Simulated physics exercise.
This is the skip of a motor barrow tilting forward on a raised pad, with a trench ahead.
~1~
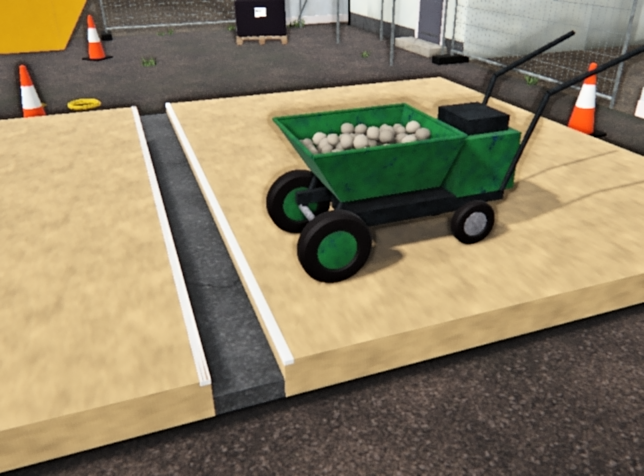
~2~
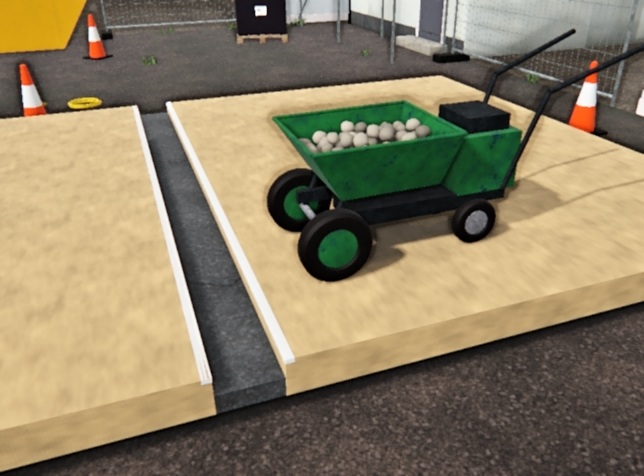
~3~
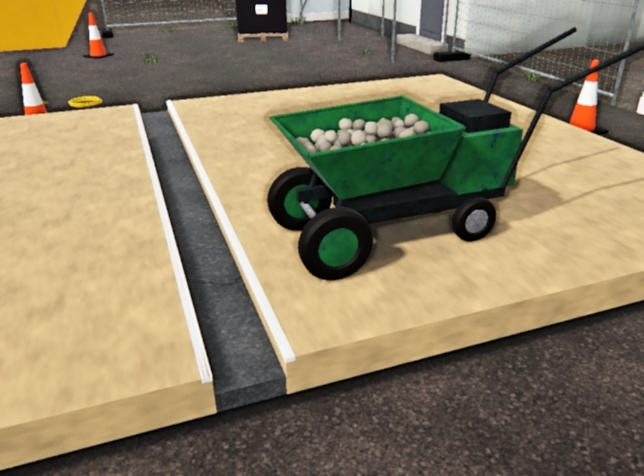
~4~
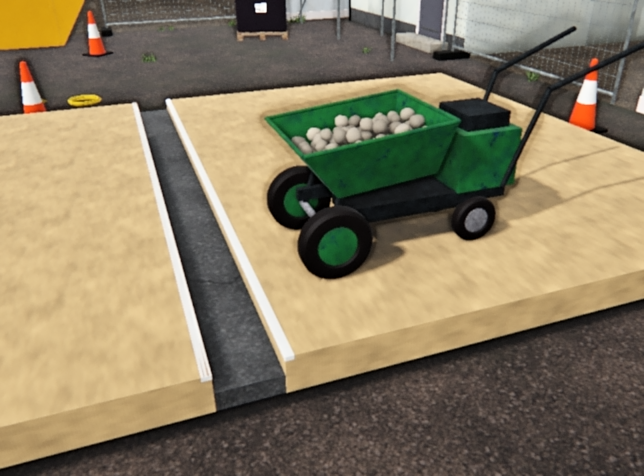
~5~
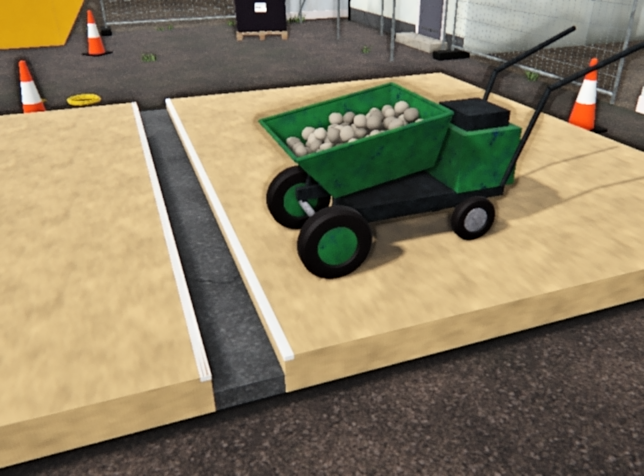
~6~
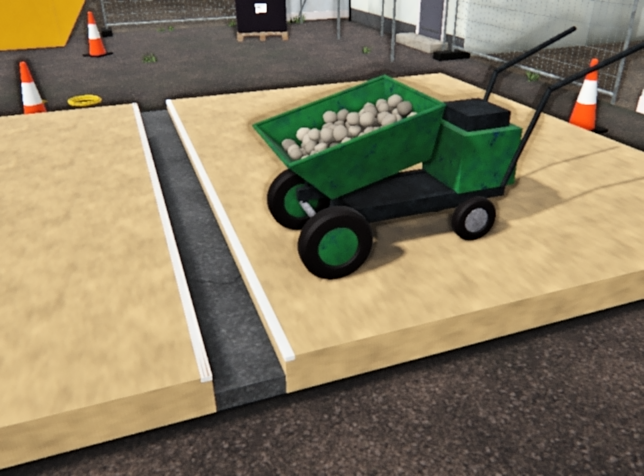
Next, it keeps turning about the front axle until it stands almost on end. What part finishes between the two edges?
In the trench: More than half.
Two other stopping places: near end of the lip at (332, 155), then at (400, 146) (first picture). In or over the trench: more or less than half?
In turn: The larger part; the smaller part.
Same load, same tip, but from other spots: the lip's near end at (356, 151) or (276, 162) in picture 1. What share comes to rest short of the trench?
First some 20, then 0 per cent.
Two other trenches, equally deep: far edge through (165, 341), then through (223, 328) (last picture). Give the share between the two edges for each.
Roughly 100 per cent, and 40 per cent.
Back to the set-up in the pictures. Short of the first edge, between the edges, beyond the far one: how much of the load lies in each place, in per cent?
Short near 0; between near 70; beyond near 30.
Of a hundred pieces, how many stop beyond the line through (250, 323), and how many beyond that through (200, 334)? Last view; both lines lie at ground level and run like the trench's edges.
The first gives 90 %, the second 30 %.
Soon, skip tipped steeply; all in the skip.
A while on, skip tipped steeply; nearly all in the skip; a stray few in or heaped over the trench; a stray few beyond it; a stray few falling.
Towards the end, skip tipped right over; a small part in the skip; about half in or heaped over the trench; about a third beyond it.
Finally, skip tipped right over; about two thirds in or heaped over the trench; about a third beyond it.
